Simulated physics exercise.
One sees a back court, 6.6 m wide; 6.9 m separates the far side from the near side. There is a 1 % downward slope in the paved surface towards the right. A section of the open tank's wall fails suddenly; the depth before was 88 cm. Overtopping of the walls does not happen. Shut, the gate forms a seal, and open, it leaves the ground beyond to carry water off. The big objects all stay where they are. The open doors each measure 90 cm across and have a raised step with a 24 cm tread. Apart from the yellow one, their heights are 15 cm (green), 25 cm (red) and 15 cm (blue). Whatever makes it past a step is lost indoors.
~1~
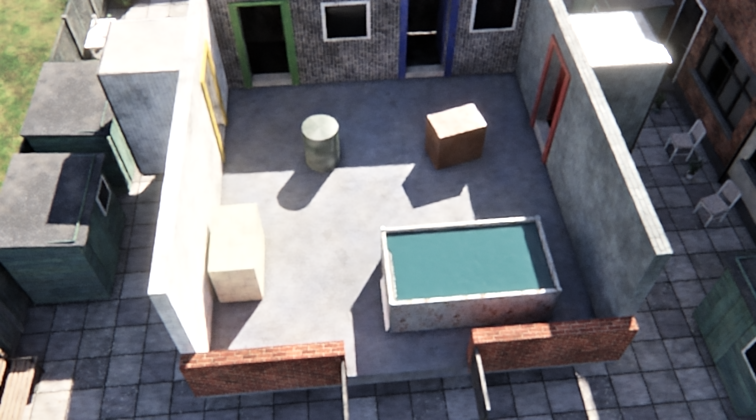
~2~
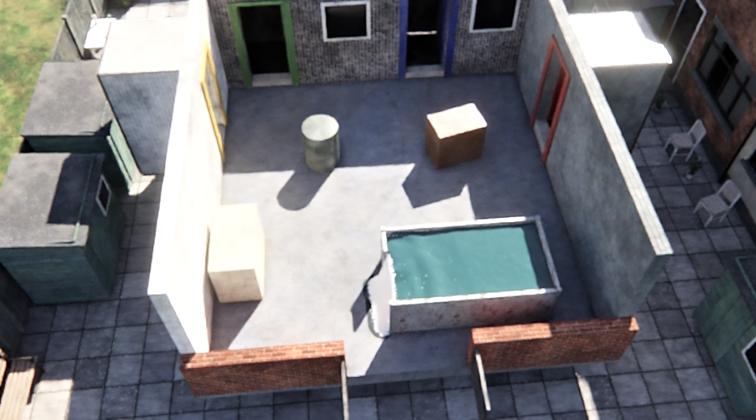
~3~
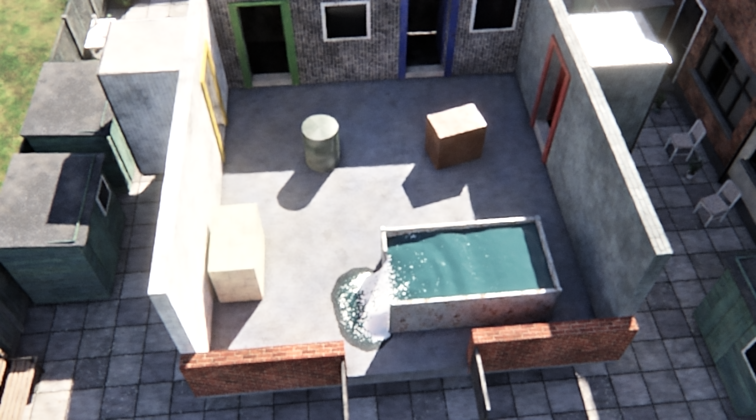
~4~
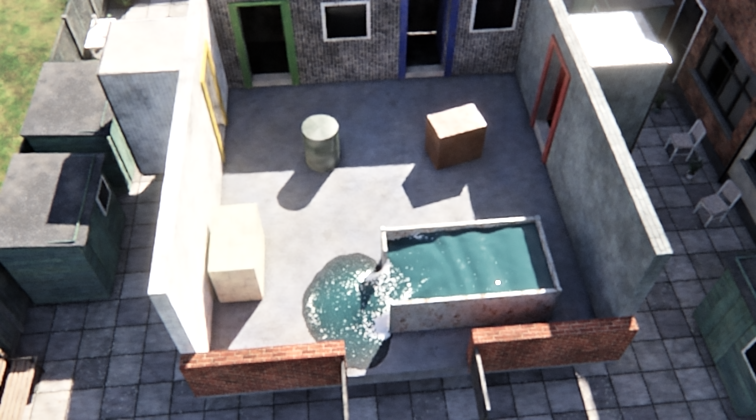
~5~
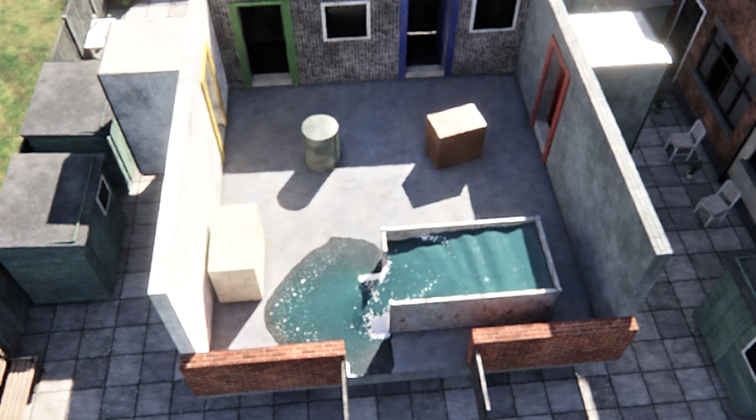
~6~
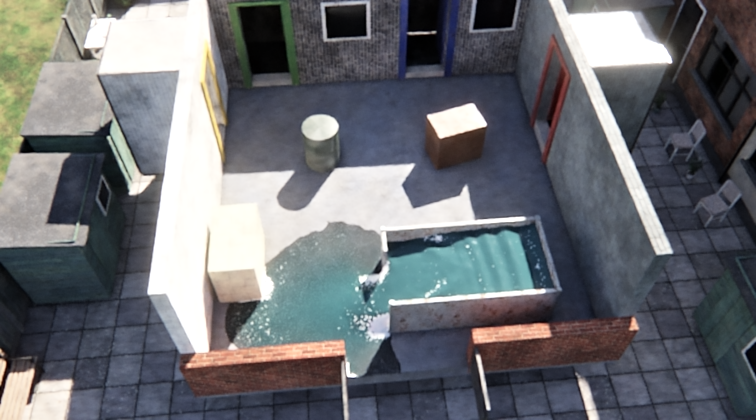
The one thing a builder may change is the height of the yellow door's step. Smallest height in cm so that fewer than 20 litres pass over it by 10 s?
I would say 8 cm.
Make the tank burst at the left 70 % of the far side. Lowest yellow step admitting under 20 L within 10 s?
You'd want it roughly 15 centimetres tall.
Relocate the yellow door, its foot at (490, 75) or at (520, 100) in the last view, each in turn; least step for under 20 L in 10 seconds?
Minimums: Roughly 12.5 cm and 14.0 cm.
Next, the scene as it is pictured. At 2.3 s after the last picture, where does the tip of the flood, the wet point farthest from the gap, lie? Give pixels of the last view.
Pixel close to (229, 89).
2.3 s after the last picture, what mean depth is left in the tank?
Around 36 cm deep on average.
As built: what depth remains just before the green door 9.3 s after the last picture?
You'd measure close to 9.5 cm there.
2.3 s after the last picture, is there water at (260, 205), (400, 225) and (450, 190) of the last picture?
In order: Soaked, untouched, untouched.
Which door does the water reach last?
Door: Red.
Then, 0.7 s after the last picture water covers 20 % of the floor, deepest (60 cm) near (209, 374); it has not reached the yellow door.
Then, 2.3 s after the last picture water covers 40 % of the floor, deepest (49 cm) near (224, 305); 7 cm at the yellow door, 0 litres in over its 9 cm step.
Then, 9.3 s after the last picture water covers 95 % of the floor, deepest (16 cm) near (518, 95); 7 cm at the yellow door, 14 litres in over its 9 cm step.
At the yellow door as built, the water peaked near 13 cm, 6.1 s after the last picture.
Run again over the same 10 s with other heights there, 28 litres in over 7 cm, 12 litres over 9.5 cm. The limit of 20 litres is kept from about 8 cm up.
